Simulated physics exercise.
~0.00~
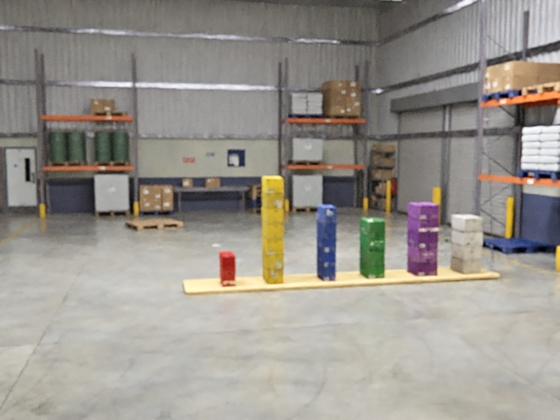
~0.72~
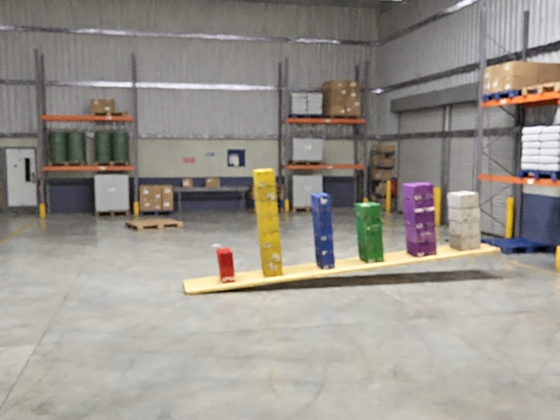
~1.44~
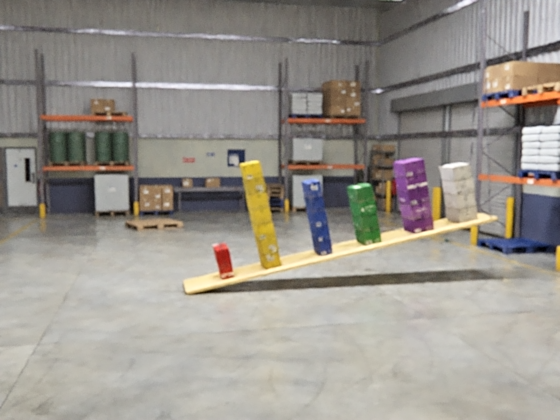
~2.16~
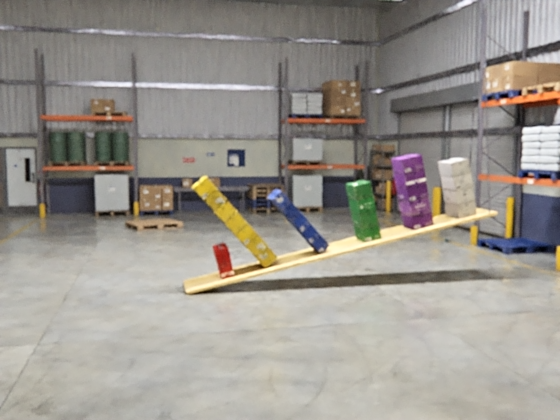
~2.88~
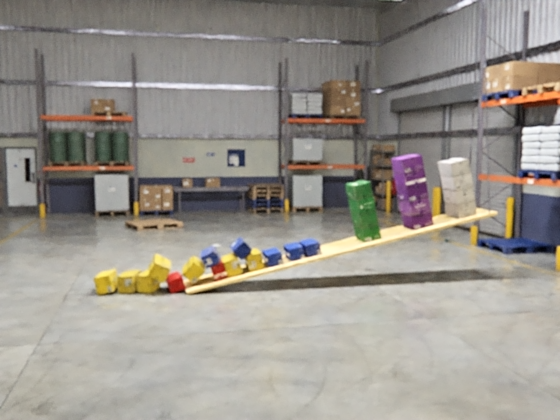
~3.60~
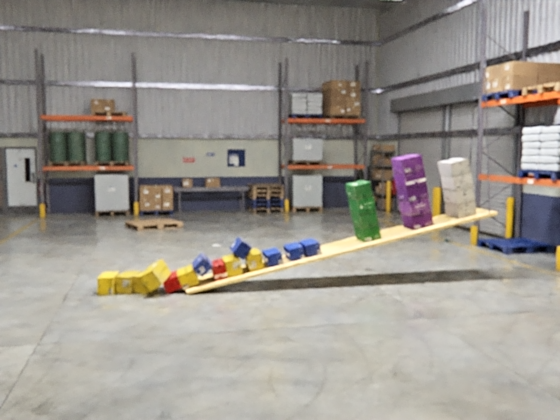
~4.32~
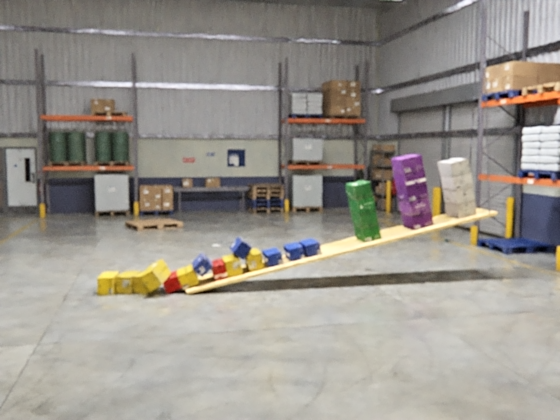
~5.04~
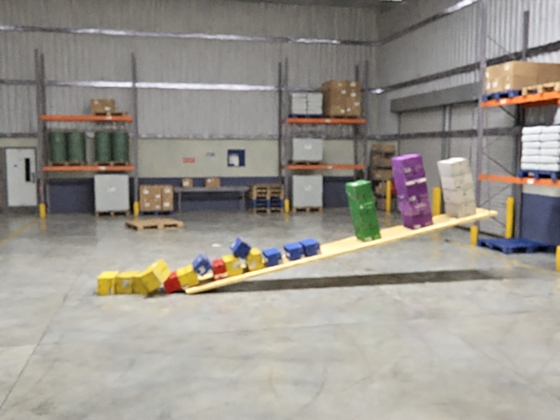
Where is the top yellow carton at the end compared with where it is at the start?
At the start it sits at the top of the tall yellow pile on the deck, and at the end it lies down on the floor at the far left of the fallen cartons, beyond the low end of the deck.
